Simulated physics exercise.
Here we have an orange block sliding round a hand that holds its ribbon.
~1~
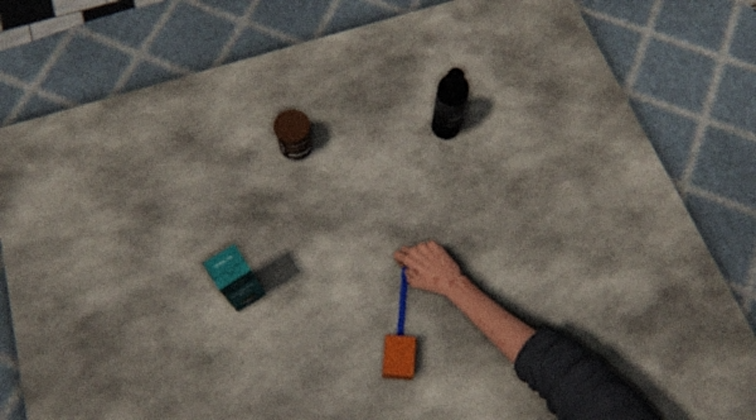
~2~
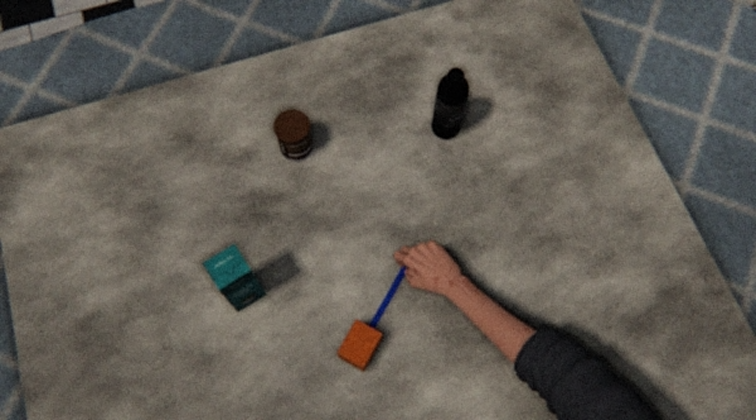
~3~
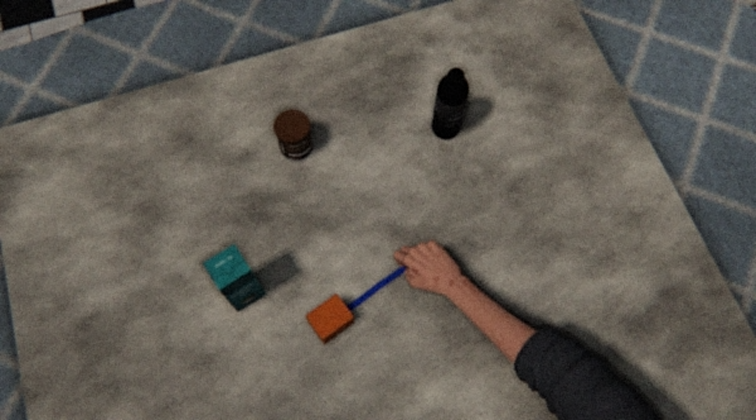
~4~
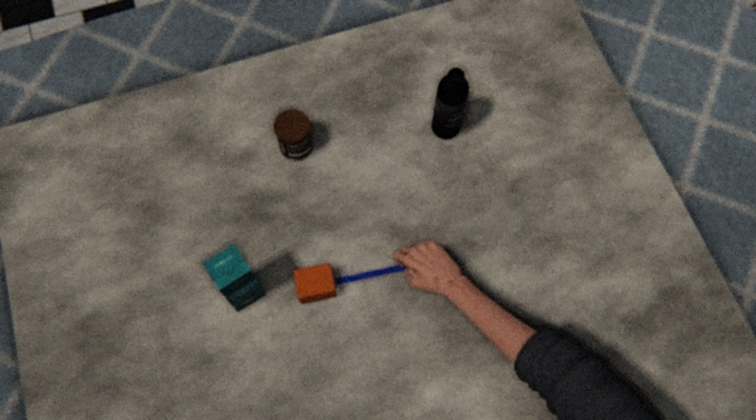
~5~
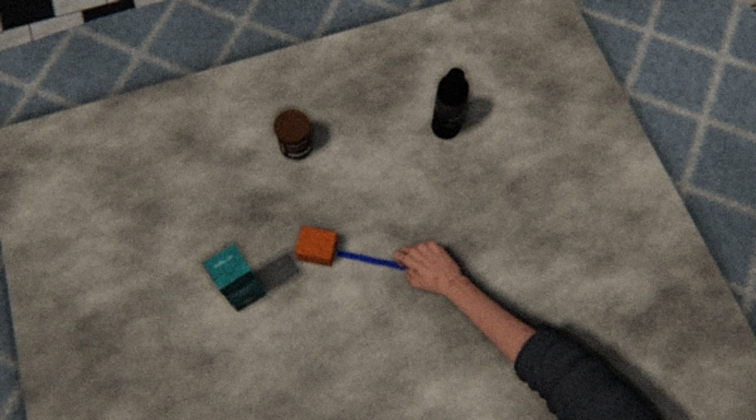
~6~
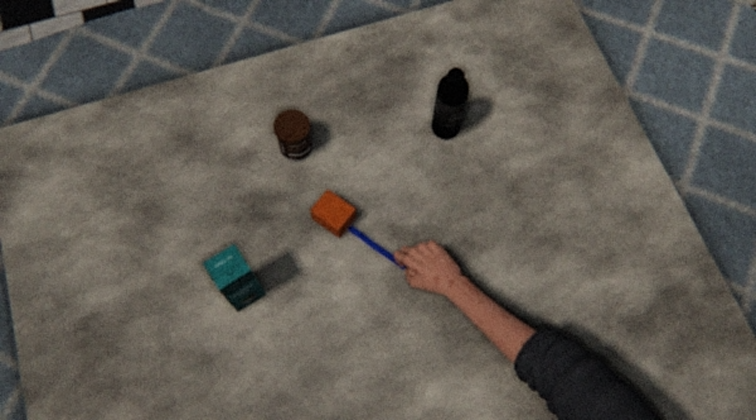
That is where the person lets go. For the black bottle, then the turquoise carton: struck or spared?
As it turns out, the black bottle is struck. The turquoise carton remains clear.
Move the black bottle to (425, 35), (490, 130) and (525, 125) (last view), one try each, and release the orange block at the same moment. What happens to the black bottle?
At the first it escapes; at the second it is spared; at the third it remains clear.
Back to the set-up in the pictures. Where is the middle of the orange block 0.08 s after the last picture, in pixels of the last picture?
At about (384, 167).
Then, 0.08 s after the last picture, block near (385, 167).
Then, 0.20 s after the last picture, block near (427, 125); black bottle pushed aside.
At rest, block near (427, 119); black bottle knocked over. The black bottle gets hit and the turquoise carton escapes it.
